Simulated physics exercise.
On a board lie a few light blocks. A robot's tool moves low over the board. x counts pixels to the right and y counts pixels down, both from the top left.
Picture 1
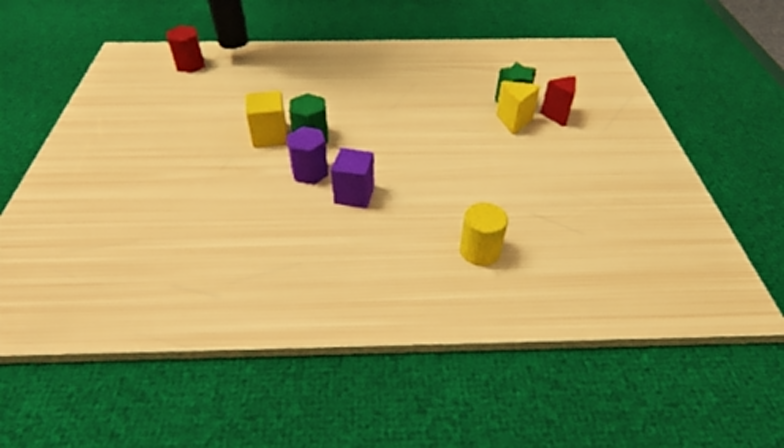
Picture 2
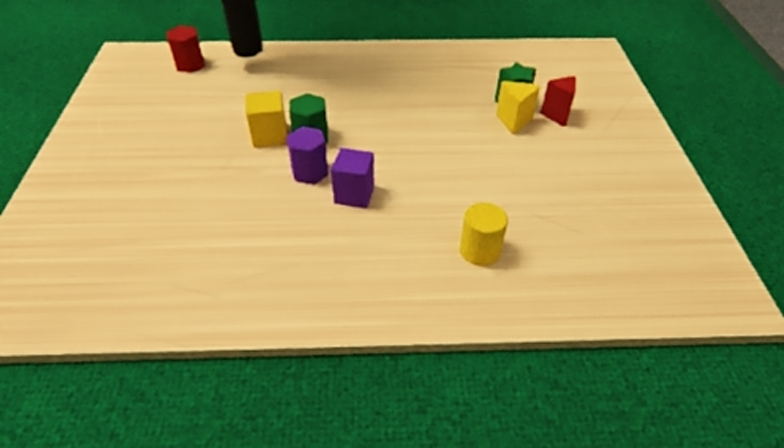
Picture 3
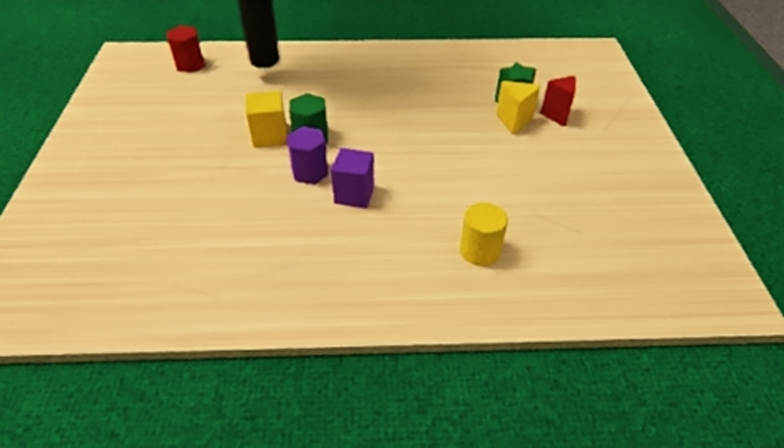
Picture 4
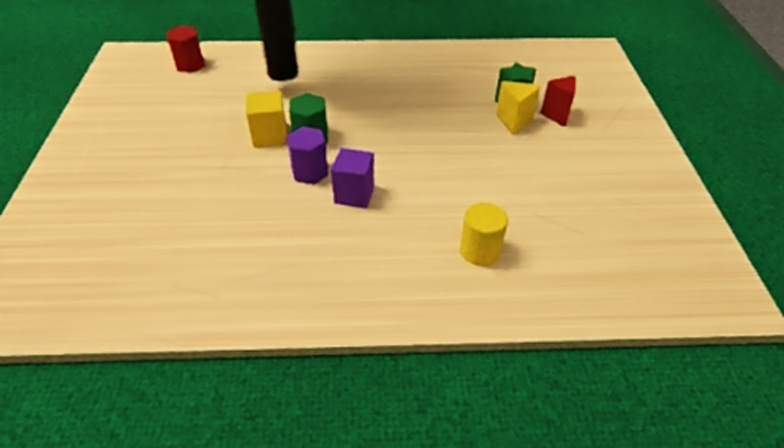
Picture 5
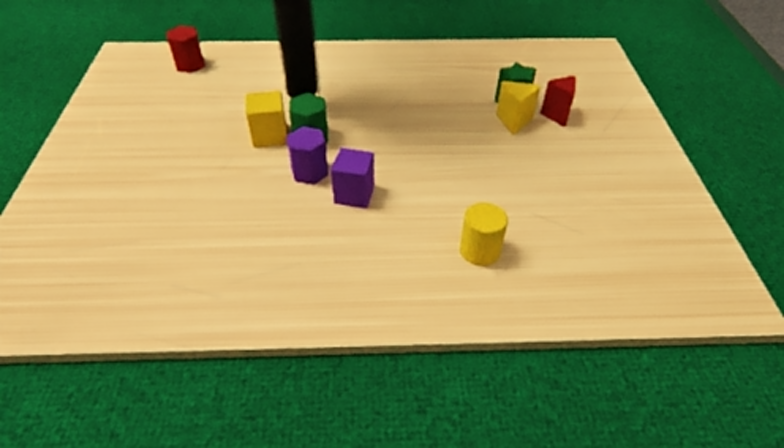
On a pale wooden board set on green cloth, red, yellow, green and purple blocks lie scattered as a dark rod hangs near the far edge, beside a red block. The rod moves steadily rightward and toward the viewer, reaching the back of the green six-sided block, while the blocks stay still.
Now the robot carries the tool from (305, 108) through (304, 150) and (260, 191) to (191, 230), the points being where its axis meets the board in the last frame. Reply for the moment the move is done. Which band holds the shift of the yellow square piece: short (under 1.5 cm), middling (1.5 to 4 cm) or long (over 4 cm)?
It moves only a bit, under 1.5 cm.
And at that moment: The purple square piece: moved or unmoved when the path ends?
It stays put.
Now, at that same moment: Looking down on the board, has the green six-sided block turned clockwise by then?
No
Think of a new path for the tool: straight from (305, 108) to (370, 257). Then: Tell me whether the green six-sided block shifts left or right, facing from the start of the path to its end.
It will end up to the right.
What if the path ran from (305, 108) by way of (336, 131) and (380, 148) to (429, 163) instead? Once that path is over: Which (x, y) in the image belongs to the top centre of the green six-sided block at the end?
Its top middle: (320, 119).
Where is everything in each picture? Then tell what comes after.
Tool's lower end at (234, 42); yellow square piece at (264, 101); purple six-sided block at (306, 138); green six-sided block at (307, 103); purple square piece at (353, 160), in the first picture.
Tool at (248, 50); blocks still, in the second picture.
Tool at (265, 60); blocks still, in the third picture.
Tool at (284, 74); blocks still, in the fourth picture.
Tool at (303, 91); yellow square piece at (264, 101); purple six-sided block at (306, 138); green six-sided block at (307, 103); purple square piece at (353, 160), in the fifth picture.
On the path given first. One third of the way, tool at (302, 134); purple six-sided block at (308, 165), turned 30° clockwise; green six-sided block at (313, 139), turned 20° anticlockwise.
Two thirds of the way, tool at (256, 175); purple six-sided block at (316, 182), turned 65° clockwise; green six-sided block at (312, 154), turned 80° anticlockwise.
At the end, tool at (184, 213); yellow square piece still; purple six-sided block at (316, 182), turned 65° clockwise; green six-sided block at (312, 154), turned 80° anticlockwise; purple square piece still.
